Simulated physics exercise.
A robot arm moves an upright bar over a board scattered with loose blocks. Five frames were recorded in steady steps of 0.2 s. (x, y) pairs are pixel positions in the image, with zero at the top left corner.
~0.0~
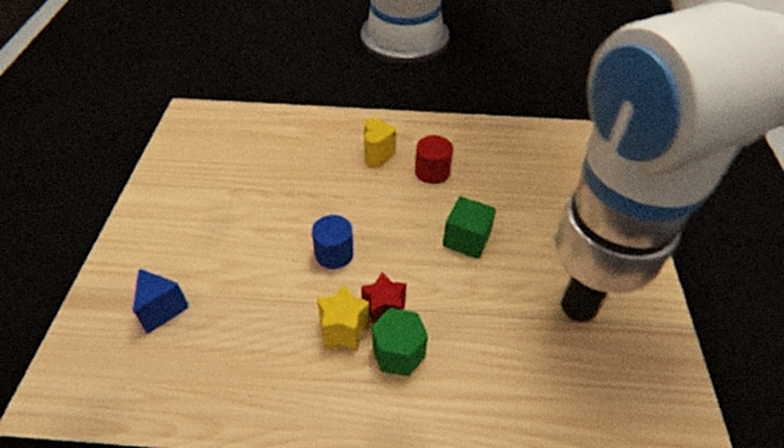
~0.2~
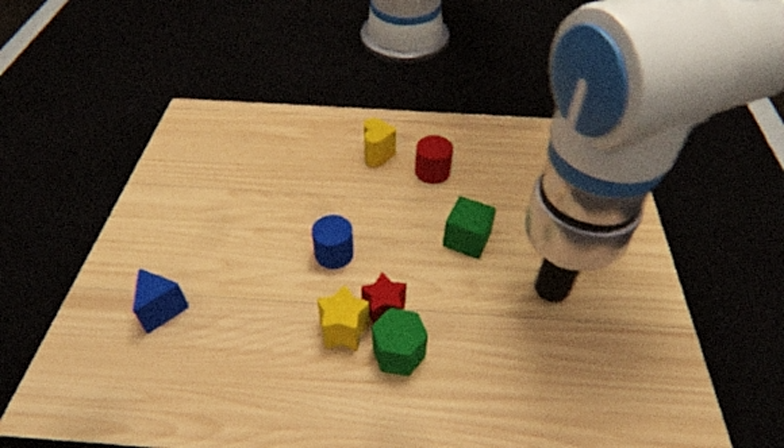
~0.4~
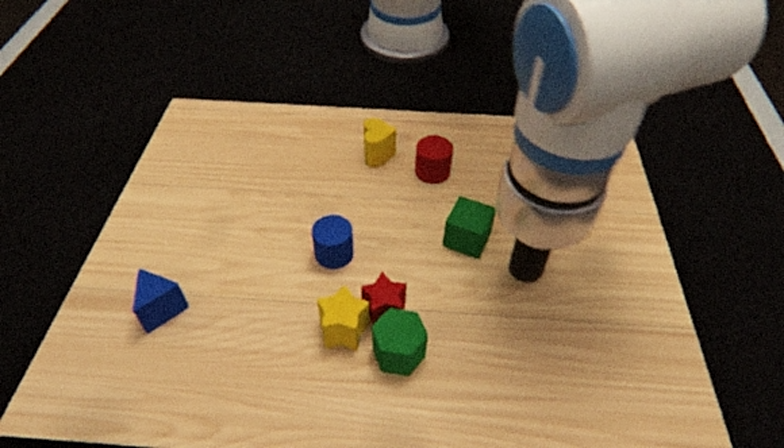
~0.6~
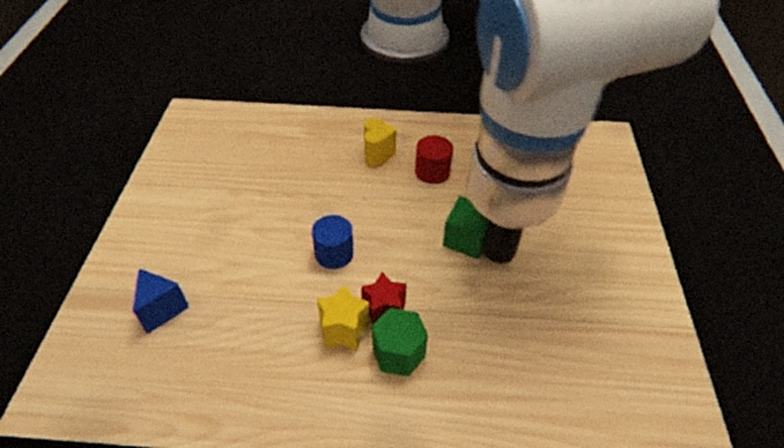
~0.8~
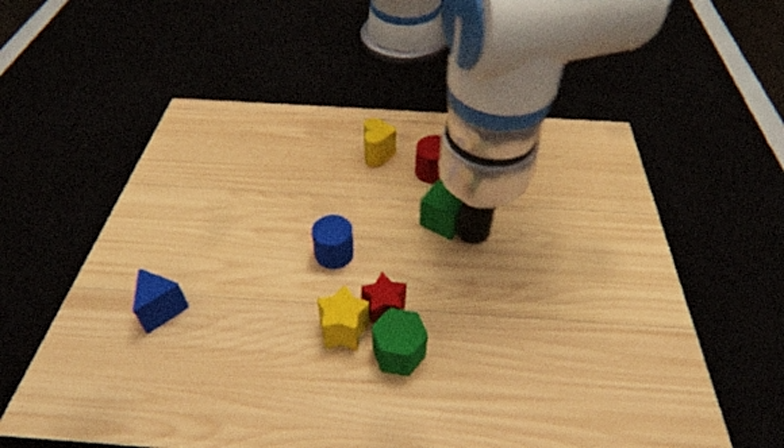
A white and blue robot arm holding a dark upright bar reaches over a pale wooden board on a black surface, seen from a raised, still viewpoint. Yellow and red blocks lie near the back, a blue cylinder and green cube near the middle, a blue triangle at left, and two stars beside a green hexagon in front. The arm sweeps the bar left and toward the back, then pushes the cube a little the same way.
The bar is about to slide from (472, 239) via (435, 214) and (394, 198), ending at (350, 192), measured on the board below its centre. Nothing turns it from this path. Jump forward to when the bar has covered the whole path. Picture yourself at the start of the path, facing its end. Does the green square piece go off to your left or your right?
It shifts to the right.
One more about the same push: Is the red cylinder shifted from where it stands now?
No
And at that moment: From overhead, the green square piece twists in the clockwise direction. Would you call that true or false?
True.
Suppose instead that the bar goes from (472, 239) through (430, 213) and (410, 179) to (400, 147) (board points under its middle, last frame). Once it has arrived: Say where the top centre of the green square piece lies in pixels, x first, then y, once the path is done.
Somewhere near (371, 114).
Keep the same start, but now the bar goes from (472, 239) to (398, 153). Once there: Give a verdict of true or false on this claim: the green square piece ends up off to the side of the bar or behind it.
The claim holds.
The first path, step by step. One third of the way, bar at (435, 206); green square piece at (413, 169), turned 15° clockwise.
Two thirds of the way, bar at (394, 190); yellow heart block at (376, 127); green square piece at (383, 151), turned 45° clockwise.
At the end, bar at (349, 184); yellow heart block at (374, 122), turned 30° clockwise; red cylinder in place; green square piece at (370, 145), turned 65° clockwise.
